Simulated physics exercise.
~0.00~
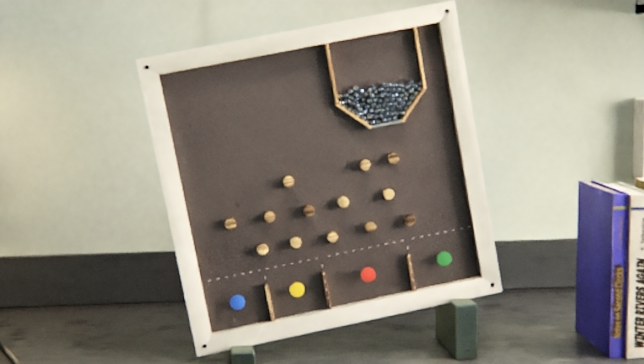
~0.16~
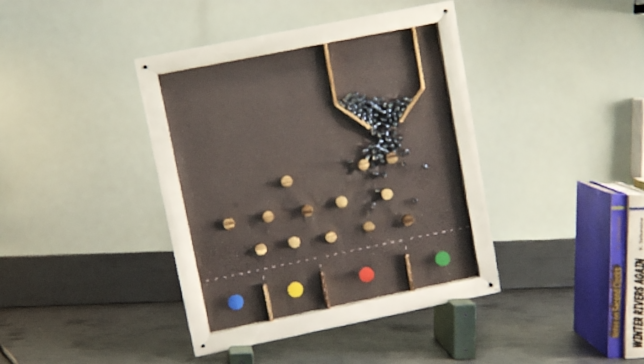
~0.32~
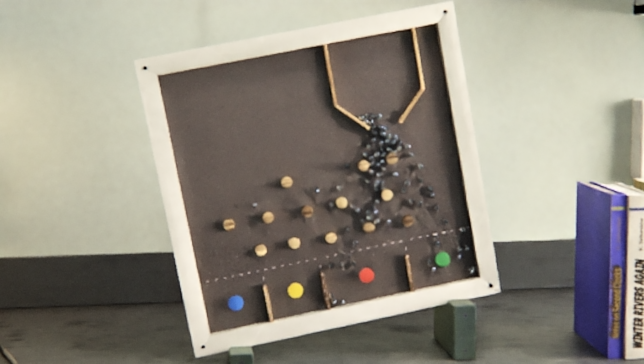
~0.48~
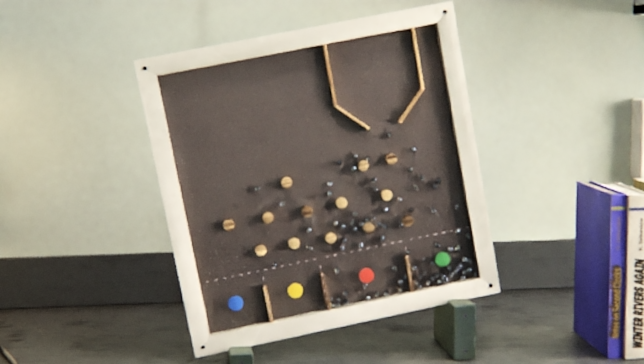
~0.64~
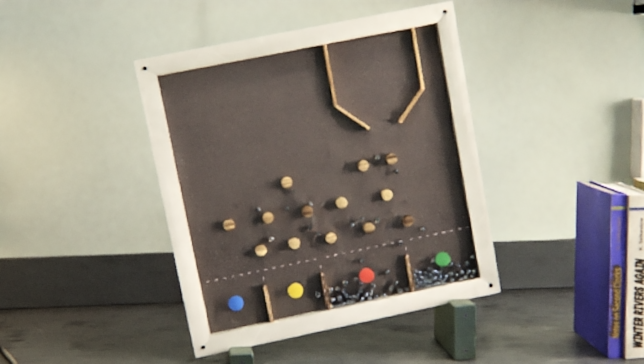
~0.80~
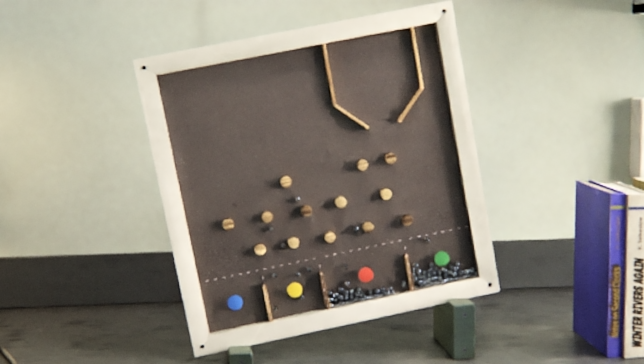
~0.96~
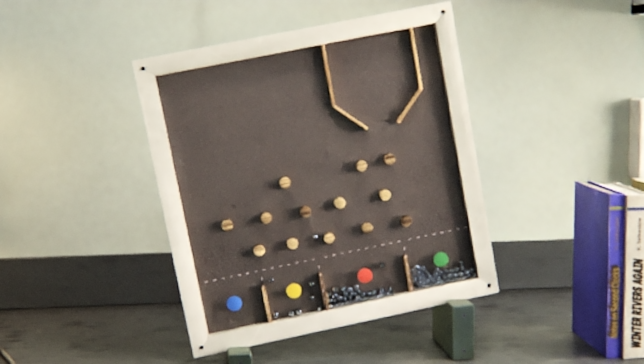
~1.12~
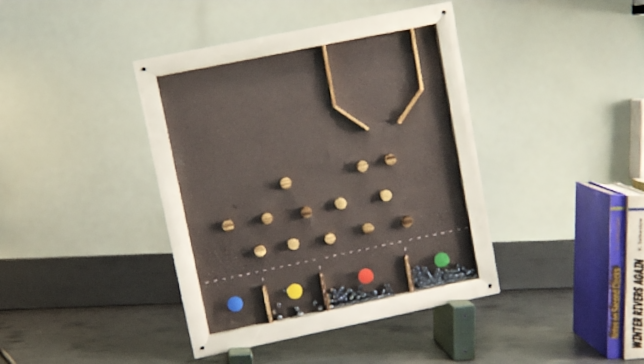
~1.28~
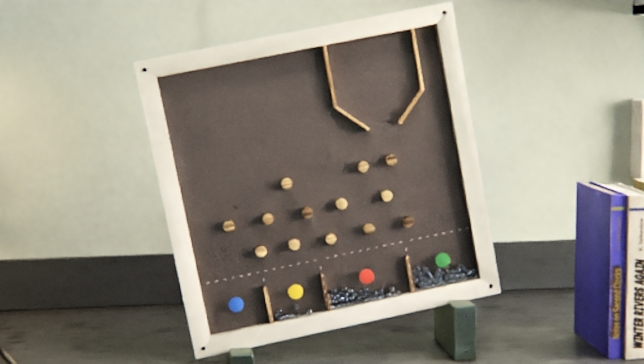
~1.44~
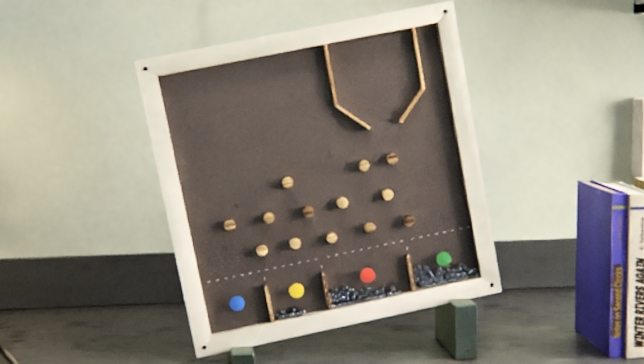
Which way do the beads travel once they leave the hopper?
They move down, falling past the wooden pegs towards the bins at the bottom of the board.
